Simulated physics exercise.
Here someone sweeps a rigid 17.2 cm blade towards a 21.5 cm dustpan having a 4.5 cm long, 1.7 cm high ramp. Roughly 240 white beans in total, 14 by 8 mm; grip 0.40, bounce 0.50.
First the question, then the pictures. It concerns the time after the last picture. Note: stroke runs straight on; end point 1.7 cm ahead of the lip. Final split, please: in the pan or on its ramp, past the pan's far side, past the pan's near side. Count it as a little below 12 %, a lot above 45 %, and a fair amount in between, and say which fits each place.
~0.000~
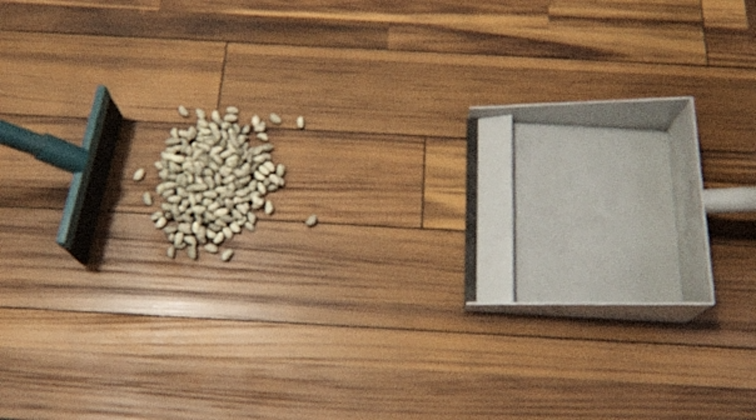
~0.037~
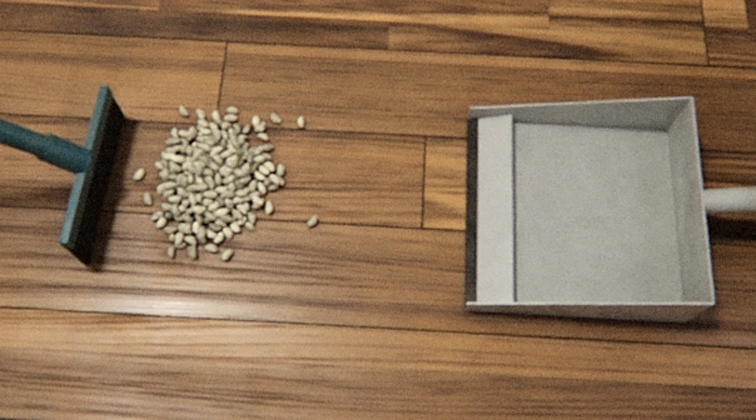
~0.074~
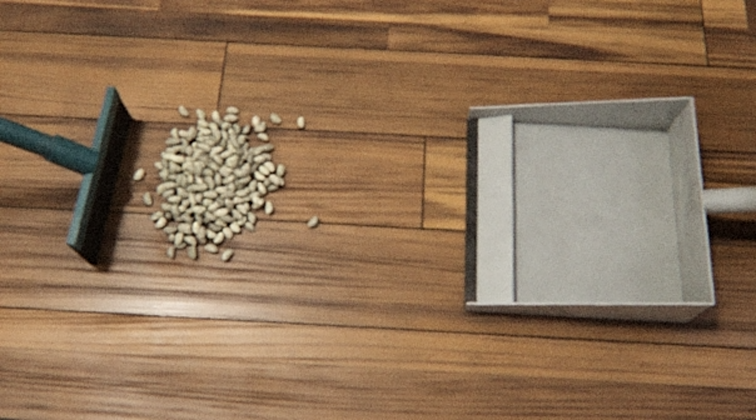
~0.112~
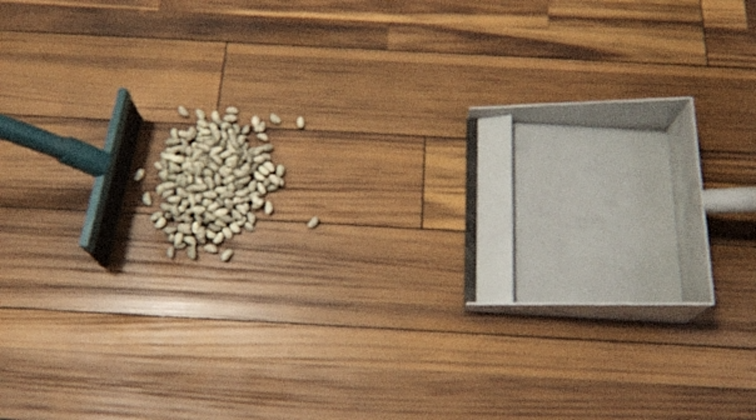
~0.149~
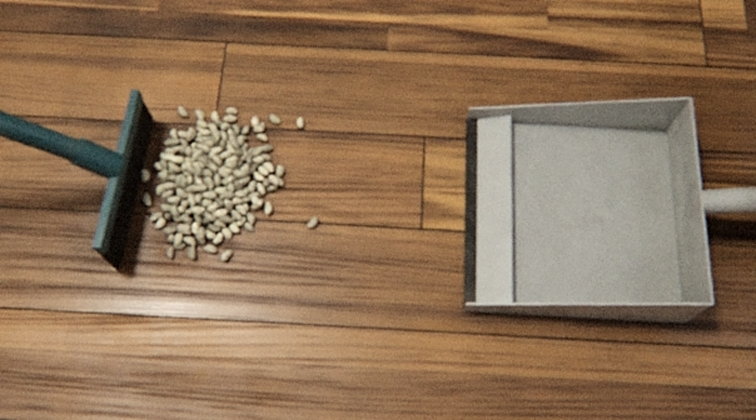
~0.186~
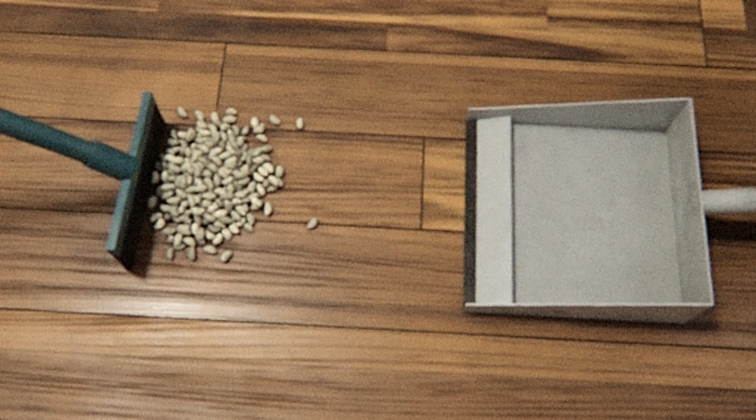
Pan: A fair amount, far side: A little, near side: A little.
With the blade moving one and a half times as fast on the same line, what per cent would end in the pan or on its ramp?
Roughly 40 in a hundred.
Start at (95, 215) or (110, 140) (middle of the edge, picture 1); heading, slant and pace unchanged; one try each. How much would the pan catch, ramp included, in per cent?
30 and 40 per cent, roughly.
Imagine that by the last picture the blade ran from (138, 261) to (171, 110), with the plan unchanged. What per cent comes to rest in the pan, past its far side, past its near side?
That ends as pan 30, far 5, and near 10.
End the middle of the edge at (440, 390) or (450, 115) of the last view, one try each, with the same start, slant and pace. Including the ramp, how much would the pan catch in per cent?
About 0 and 15 per cent.
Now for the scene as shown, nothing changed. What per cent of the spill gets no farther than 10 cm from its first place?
Around 15 percent.
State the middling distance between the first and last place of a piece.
28 cm or so.
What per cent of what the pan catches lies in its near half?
Close to 60 %.
Then, at 0.60 s, middle of the blade 19 cm from the lip; 0 % over the lip, far side 5 %, near side 0 %.
After 0.88 s, middle of the blade 9 cm from the lip; 0 % over the lip, far side 5 %, near side 5 %.
After 1.27 s, middle of the blade 2 cm from the lip; 40 % over the lip, far side 5 %, near side 5 %.
In the end, at 1.7 s, pan 40 %, far side 5 %, near side 5 %, in front of the lip or behind the blade 50 %.
